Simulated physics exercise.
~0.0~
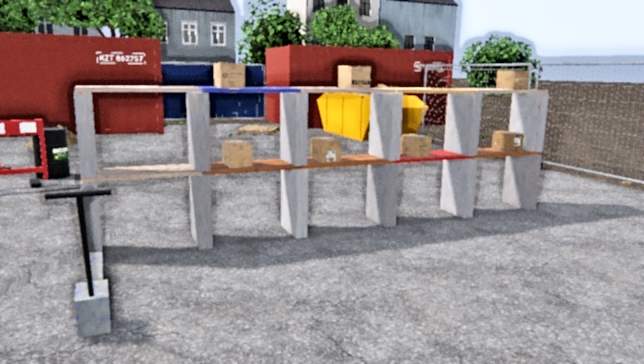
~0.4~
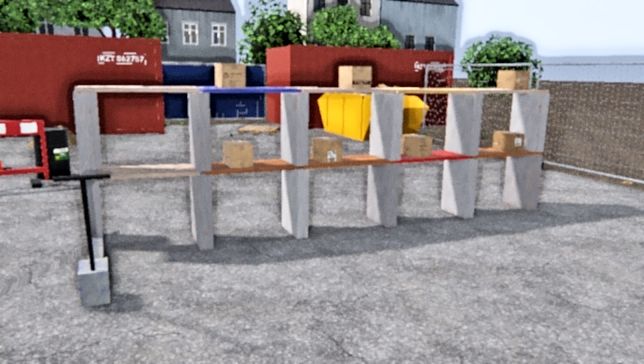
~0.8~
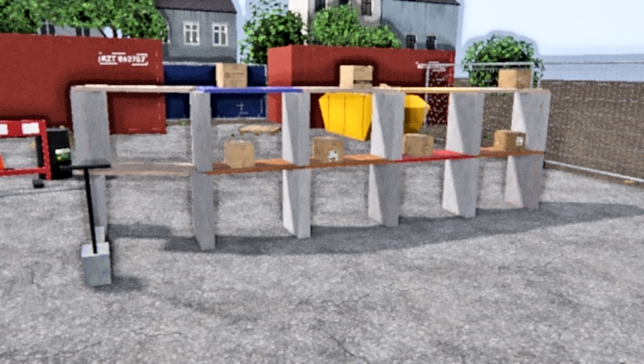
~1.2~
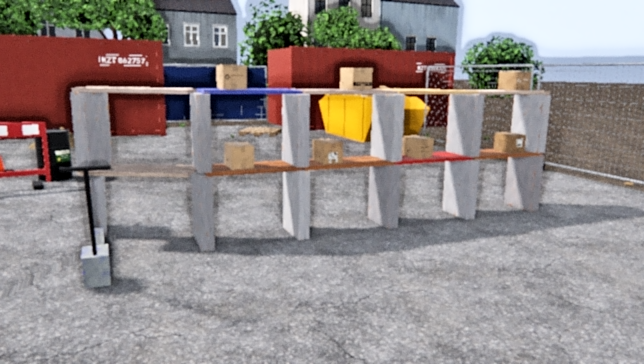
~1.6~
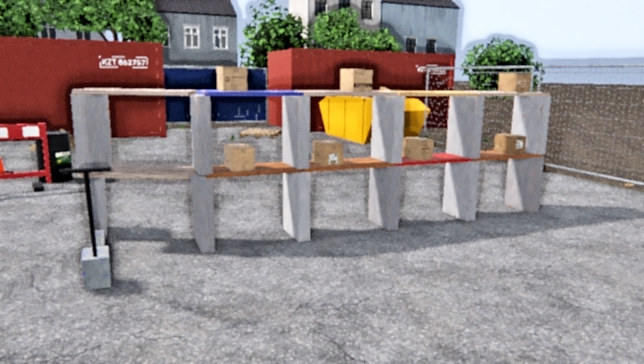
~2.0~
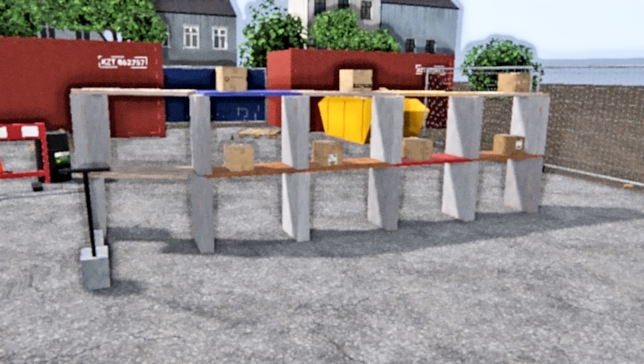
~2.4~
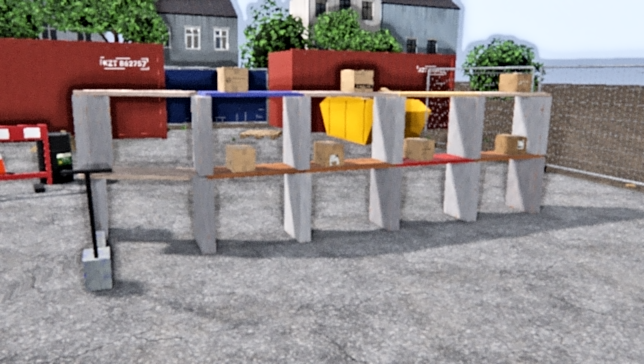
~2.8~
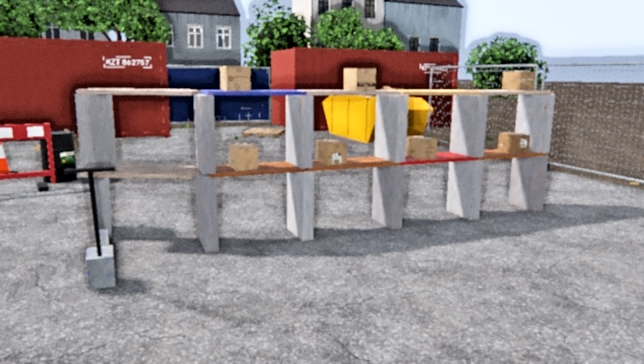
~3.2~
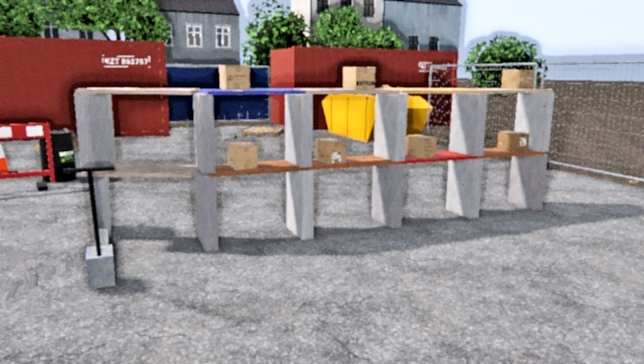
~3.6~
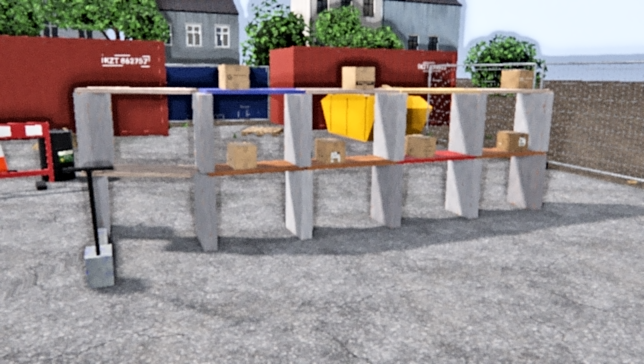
A small jack sliding in to the foot of the leftmost upright and stopping, the two-tier board shelving and its boxes still standing.
